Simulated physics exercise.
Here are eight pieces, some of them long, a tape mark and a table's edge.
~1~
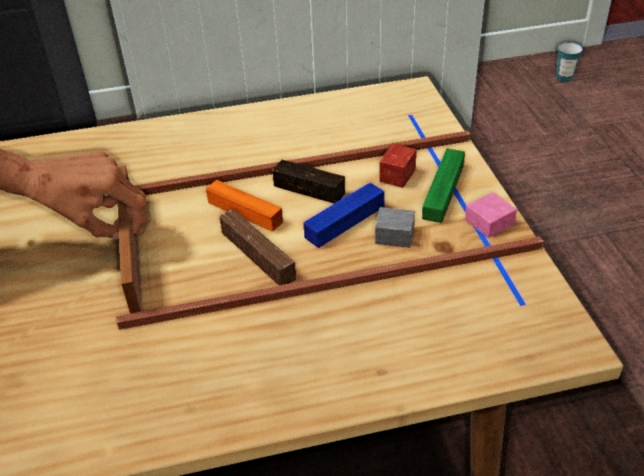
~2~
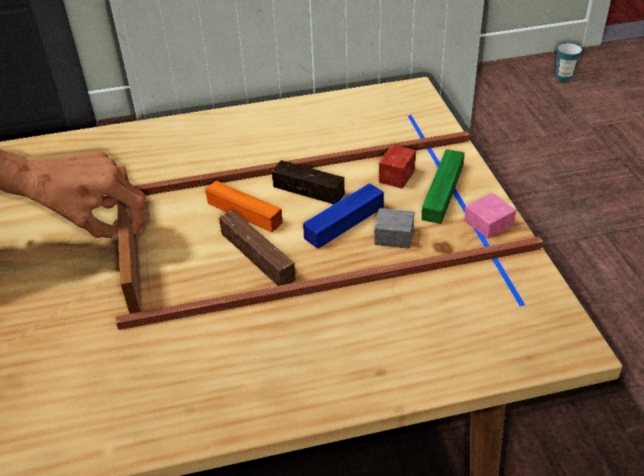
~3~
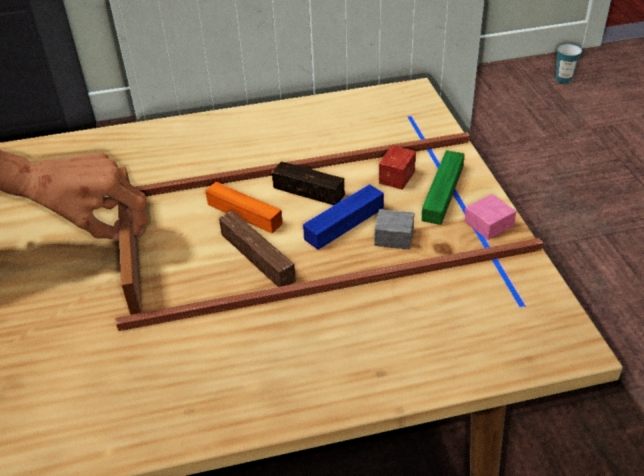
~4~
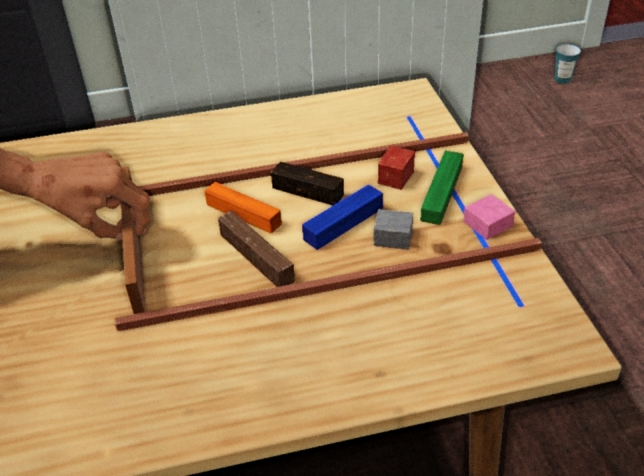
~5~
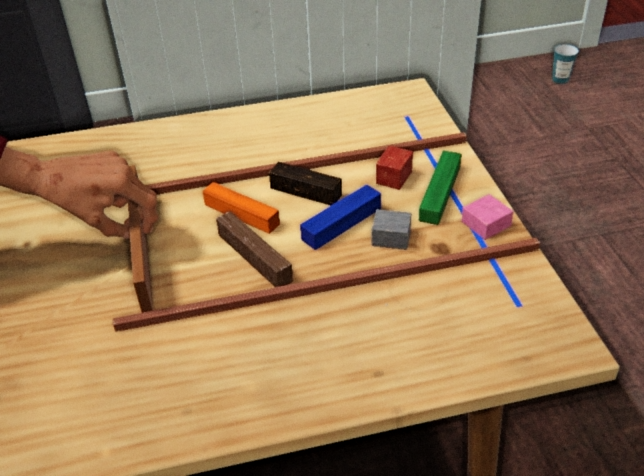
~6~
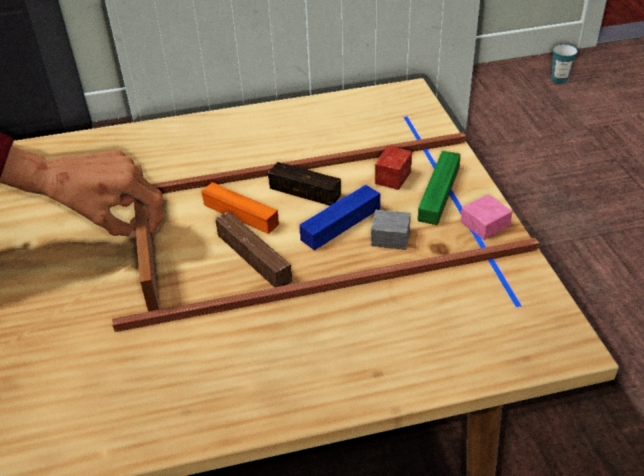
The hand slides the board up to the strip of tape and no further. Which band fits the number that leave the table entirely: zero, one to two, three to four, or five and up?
You'd see three or four pieces leave the end and fall.
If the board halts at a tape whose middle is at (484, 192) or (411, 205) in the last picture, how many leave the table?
The first try gives 7, the second gives 0.
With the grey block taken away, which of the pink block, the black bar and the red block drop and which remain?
Taking them one by one, the pink block drops away, the black bar holds its spot and the red block drops away.
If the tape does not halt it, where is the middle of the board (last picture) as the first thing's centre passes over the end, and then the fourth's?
(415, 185) and (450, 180).
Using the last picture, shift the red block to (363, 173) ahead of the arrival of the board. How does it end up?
It drops down.
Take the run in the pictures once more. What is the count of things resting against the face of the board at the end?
Counting them up gives 2.
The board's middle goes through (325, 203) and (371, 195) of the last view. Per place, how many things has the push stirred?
First position 5; second position 7.
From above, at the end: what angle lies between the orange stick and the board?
It sits some 15° out of line.
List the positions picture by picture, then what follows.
Pink block (491, 215); green stick (444, 184); red block (398, 166); board (128, 236); tape (458, 196), in the first picture.
Green stick (444, 185); orange stick (244, 206), in the second picture.
Red block (397, 168); black bar (308, 183), in the third picture.
Pink block (489, 216); board (131, 237), in the fourth picture.
Green stick (441, 186); grey block (392, 229), in the fifth picture.
Pink block (486, 216); green stick (440, 186); red block (393, 168); board (144, 235); tape (454, 197), in the sixth picture.
Soon after, none off yet; pink block at rest near (486, 216); green stick at rest near (440, 186); red block at rest near (393, 168).
After that, none off yet; pink block displaced about its own width near (515, 218); green stick displaced a little near (489, 183); red block displaced well along near (451, 150).
In the end, the number that fall off is three or four; gone, blue stick, red block, green stick and pink block.
